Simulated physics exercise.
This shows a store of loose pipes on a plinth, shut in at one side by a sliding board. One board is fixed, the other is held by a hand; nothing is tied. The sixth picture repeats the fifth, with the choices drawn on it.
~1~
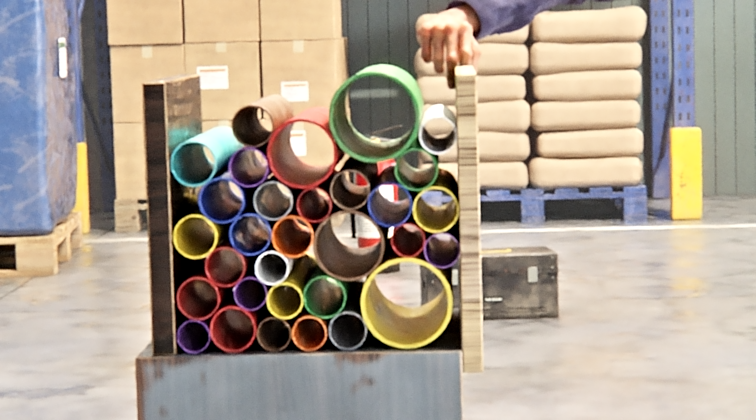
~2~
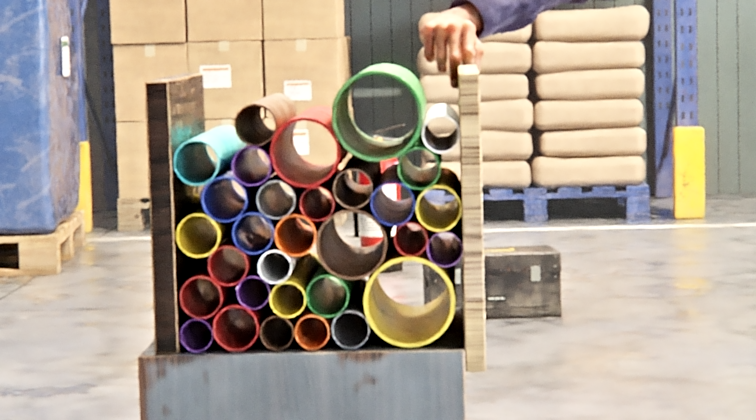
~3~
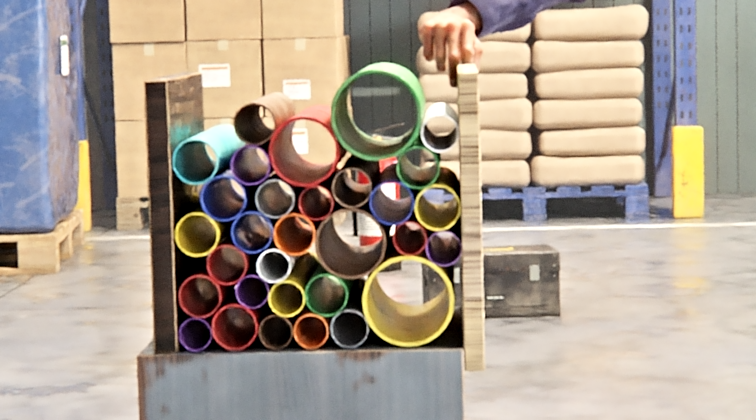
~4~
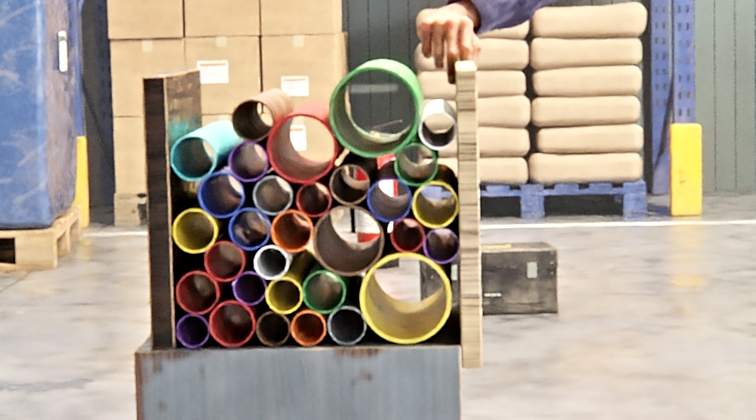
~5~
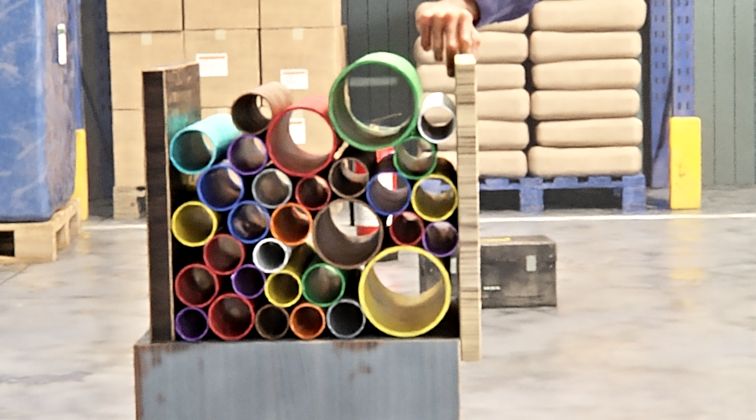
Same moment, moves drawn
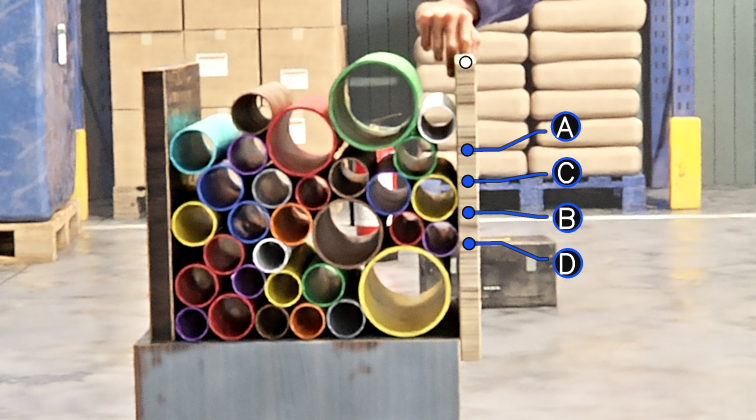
View shaking slightly over coloured pipes stacked motionless between two upright boards, a hand holding the right board at its top.
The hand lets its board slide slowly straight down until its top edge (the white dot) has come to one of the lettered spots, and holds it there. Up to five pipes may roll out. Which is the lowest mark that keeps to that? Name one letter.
Mark D is as low as it can go.
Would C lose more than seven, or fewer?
Fewer than seven.
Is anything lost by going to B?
Yes.
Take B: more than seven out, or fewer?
At B, fewer than seven.
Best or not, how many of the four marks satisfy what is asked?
Four of them.
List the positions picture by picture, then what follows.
A red pipe (198, 299); an orange pipe (293, 237); a red pipe (314, 205), in the first frame.
A red pipe (317, 204); a red pipe (305, 153), in the second frame.
A white pipe (440, 133); side board (470, 205), in the third frame.
A yellow pipe (406, 298), in the fourth frame.
A red pipe (197, 286); an orange pipe (291, 224); a red pipe (313, 192), in the fifth frame.
On the marked copy, A at (467, 150); B at (469, 213); C at (468, 181); D at (469, 244); the white dot at (466, 62).
With D. Early on, top of the board (457, 143).
Further on, top of the board (458, 235).
At the end, top of the board (458, 243), four out over the board.
As for the rest, A none out over the board; B three out over the board; C three out over the board.
